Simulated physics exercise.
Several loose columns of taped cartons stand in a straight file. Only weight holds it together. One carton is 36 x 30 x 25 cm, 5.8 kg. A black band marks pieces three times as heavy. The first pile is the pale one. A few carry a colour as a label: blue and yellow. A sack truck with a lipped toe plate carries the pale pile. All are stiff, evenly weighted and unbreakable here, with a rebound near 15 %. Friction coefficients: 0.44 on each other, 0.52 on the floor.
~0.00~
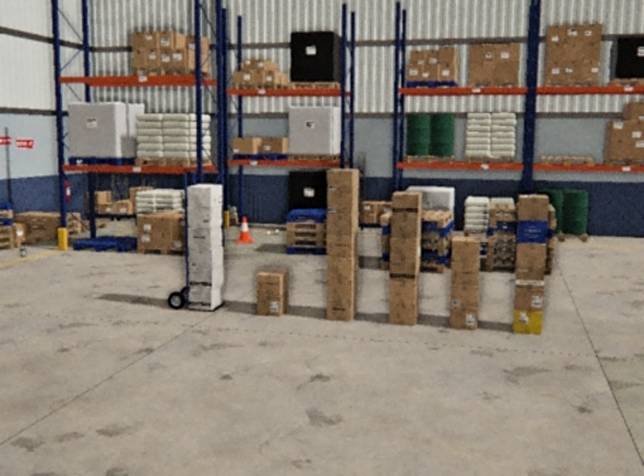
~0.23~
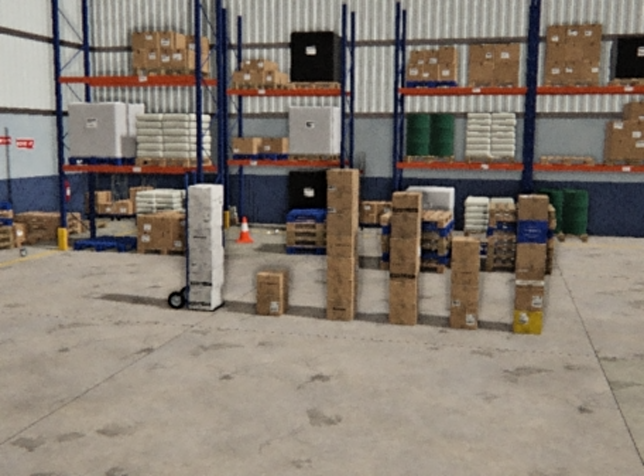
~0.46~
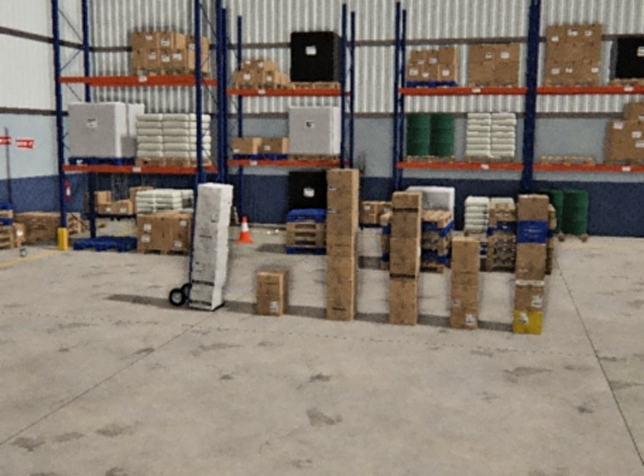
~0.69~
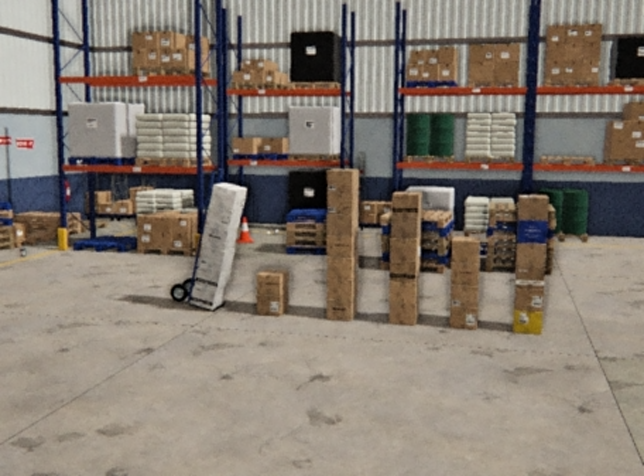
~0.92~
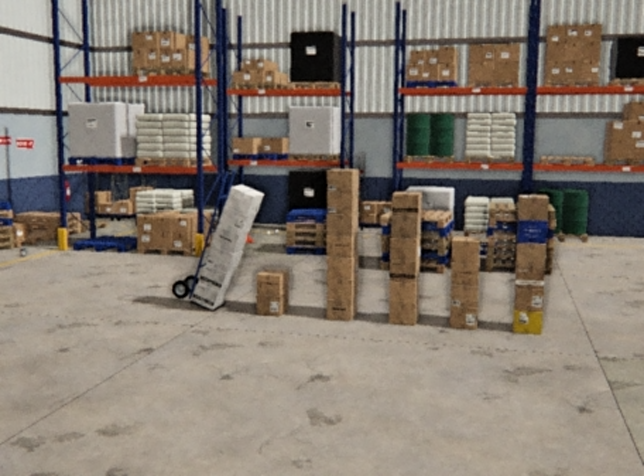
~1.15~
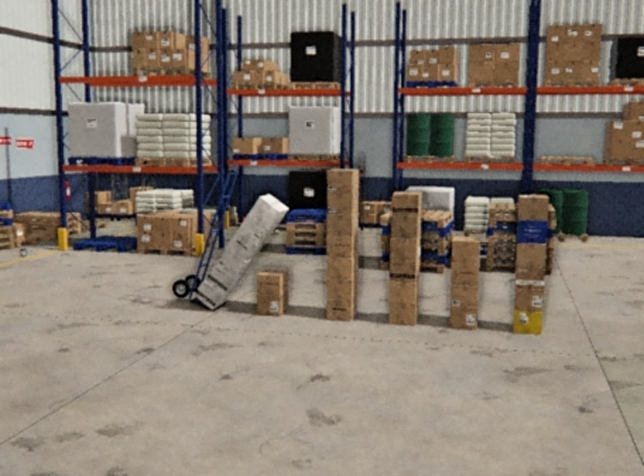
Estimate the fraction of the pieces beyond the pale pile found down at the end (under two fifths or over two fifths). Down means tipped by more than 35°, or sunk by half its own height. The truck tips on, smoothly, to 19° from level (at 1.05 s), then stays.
Under two fifths of them.
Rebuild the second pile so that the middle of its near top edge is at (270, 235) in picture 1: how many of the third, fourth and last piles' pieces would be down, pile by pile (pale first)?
Then third 7, fourth 5, last 6.
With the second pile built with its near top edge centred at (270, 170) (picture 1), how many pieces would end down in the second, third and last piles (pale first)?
In that case second 6, third 7, last 6.
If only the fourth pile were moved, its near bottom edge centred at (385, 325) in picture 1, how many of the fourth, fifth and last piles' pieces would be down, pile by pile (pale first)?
In that case fourth 0, fifth 0, last 0.
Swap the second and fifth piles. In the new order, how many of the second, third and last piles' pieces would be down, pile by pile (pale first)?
Then second 4, third 7, last 6.
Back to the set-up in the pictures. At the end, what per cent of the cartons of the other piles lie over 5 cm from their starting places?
It is 5 per cent.
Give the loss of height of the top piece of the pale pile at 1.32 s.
Some 40 cm lower.
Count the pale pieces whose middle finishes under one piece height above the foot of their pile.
3 pale pieces.
After 1.32 s, 6 of the pale pile down; none of the 25 other cartons down.
After 1.74 s, 6 of the pale pile down; none of the 25 other cartons down, 7 disturbed.
In the end (3.2 s), 6 of the pale pile down; none of the 25 other cartons down, 5 disturbed; yellow carton unmoved; blue carton unmoved. That is 0 per cent. From the last view, middles, yellow carton near (527, 319), blue carton near (532, 230).
